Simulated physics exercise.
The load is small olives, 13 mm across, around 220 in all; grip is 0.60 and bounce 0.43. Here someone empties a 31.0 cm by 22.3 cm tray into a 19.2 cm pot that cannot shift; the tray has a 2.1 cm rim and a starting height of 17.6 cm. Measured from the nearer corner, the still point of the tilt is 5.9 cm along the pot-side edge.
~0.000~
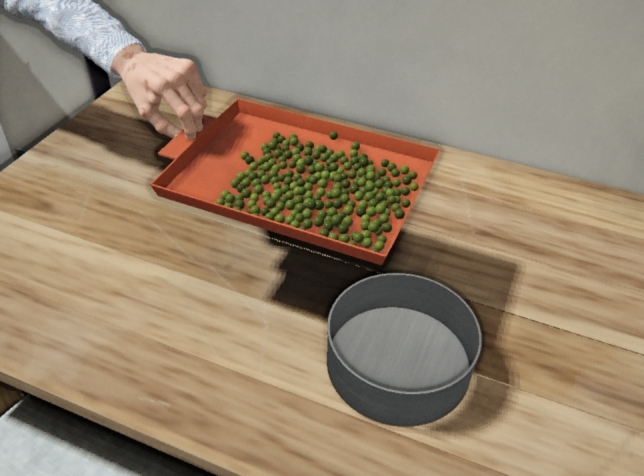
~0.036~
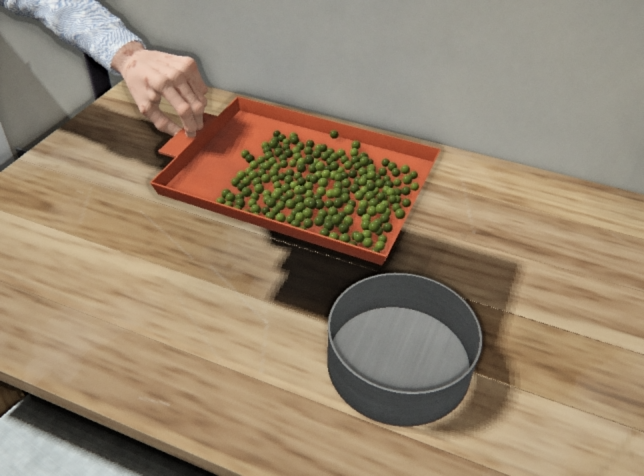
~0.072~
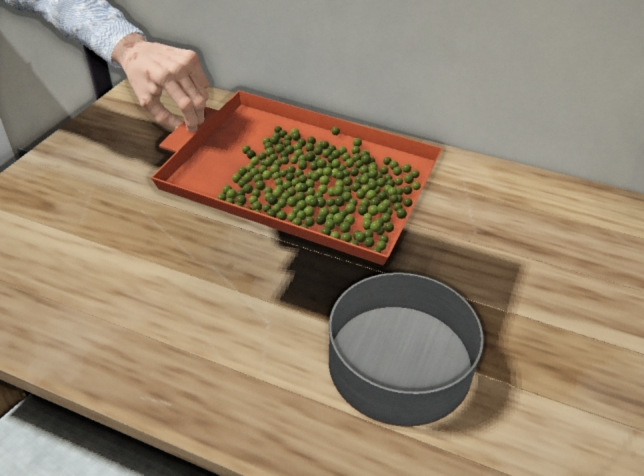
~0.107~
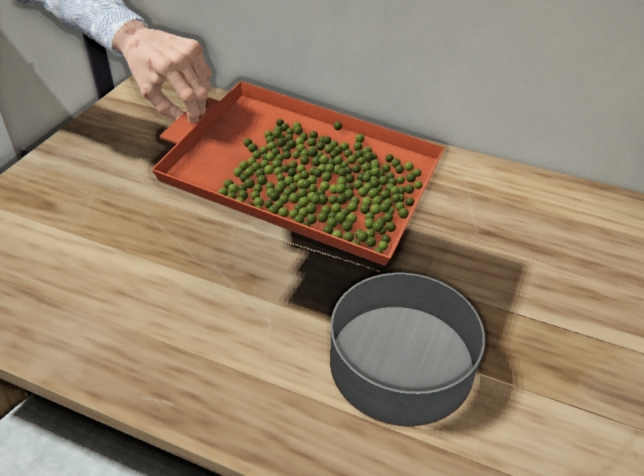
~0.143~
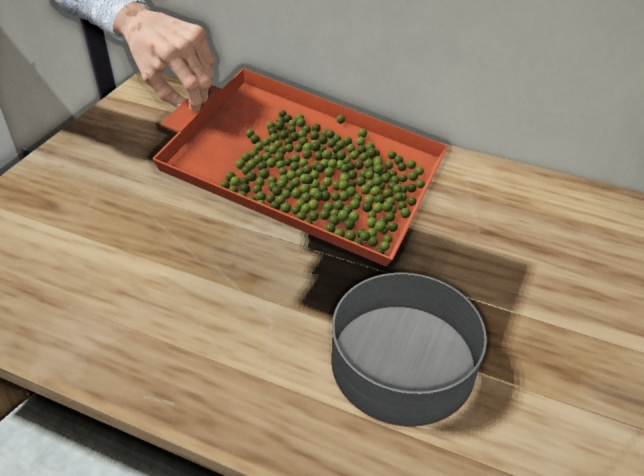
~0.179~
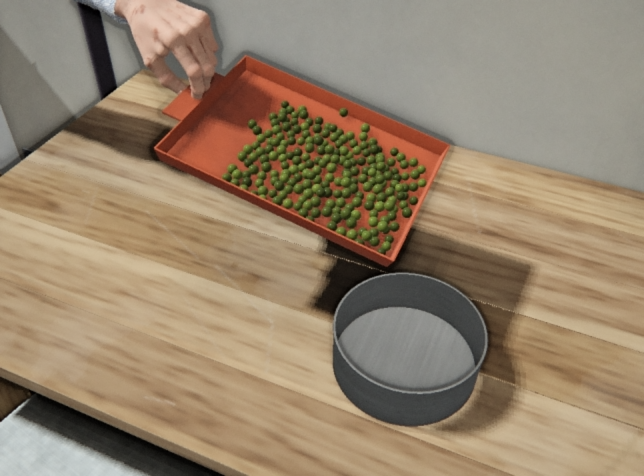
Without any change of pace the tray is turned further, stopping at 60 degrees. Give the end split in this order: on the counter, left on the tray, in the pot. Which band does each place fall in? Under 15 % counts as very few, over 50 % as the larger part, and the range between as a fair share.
Counter: Very few. Tray: The larger part. Pot: Very few.
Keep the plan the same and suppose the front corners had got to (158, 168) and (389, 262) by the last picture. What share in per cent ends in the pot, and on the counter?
That works out as pot 10 and counter 0.
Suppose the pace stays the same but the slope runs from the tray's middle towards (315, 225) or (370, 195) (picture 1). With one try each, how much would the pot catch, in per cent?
First try: Around 5 percent; second try: Around 0 percent.
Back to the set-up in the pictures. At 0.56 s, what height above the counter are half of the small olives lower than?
Around 26 cm up.
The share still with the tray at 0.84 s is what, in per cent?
It works out to near 95 per cent of the load.
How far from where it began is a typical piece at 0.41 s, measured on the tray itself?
Displacement on the tray: About 2 cm.
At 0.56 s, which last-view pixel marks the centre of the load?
The middle of the load should be near (381, 170) then.
After 0.41 s, tilt 37 degrees; the tray holds 100 %, the pot 0 %.
After 0.56 s, tilt 53 degrees; the tray holds 100 %, the pot 0 %.
After 0.84 s, tilt 60 degrees; the tray holds 95 %, the pot 5 %.
By 1.5 s all is still; counter 0 %, tray 95 %, pot 5 %.
